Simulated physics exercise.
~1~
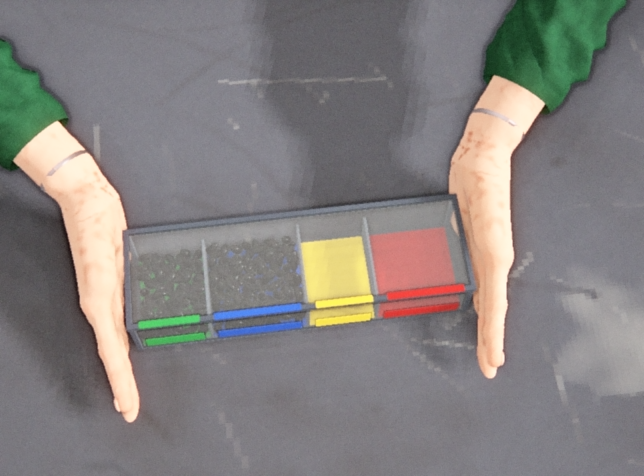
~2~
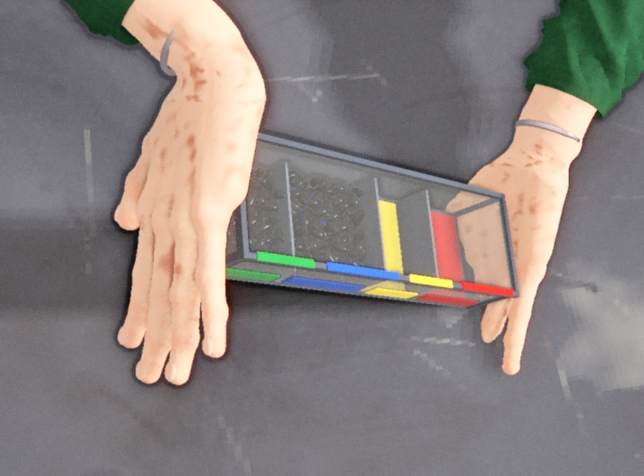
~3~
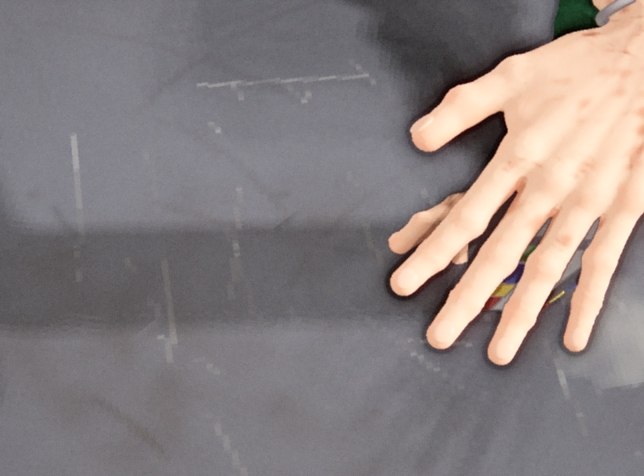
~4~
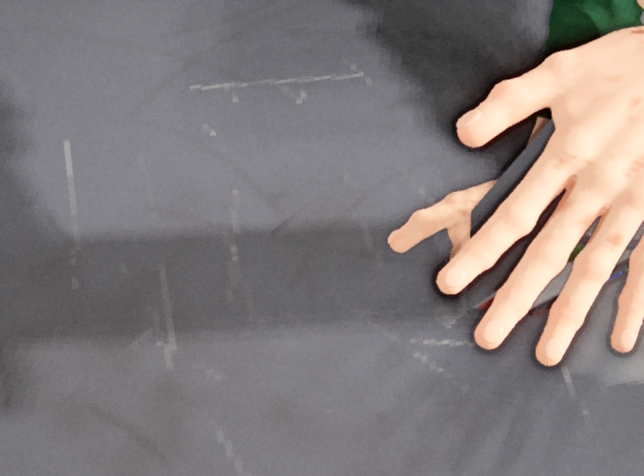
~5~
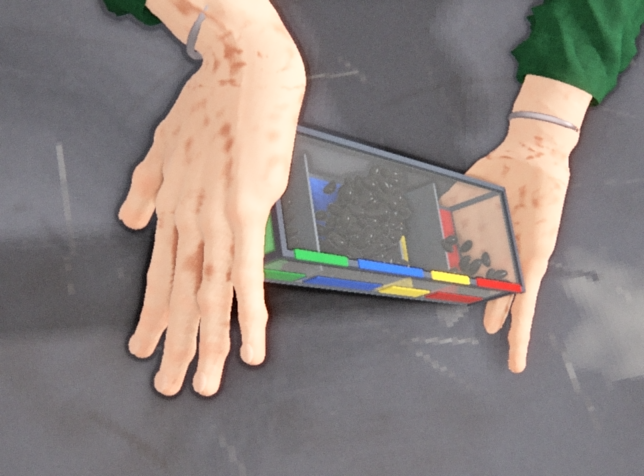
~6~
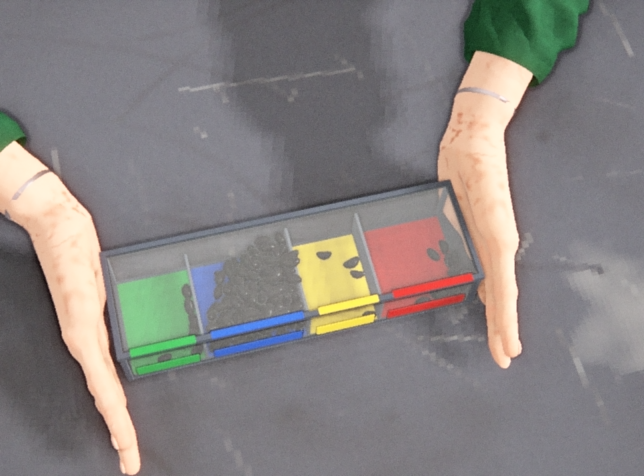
At the start, two hands in green sleeves hold a clear lidded box with green, blue, yellow and red compartments, the small black beans lying in the green and blue ones on the left. The hands turn the box, its red end coming toward the viewer's right. They tip it steeply until a hand hides most of it at the right edge, and it stays there briefly. Then the hands lay it back down the way it came. At the end, most beans are heaped in the blue compartment, with only a few in green, yellow and red.
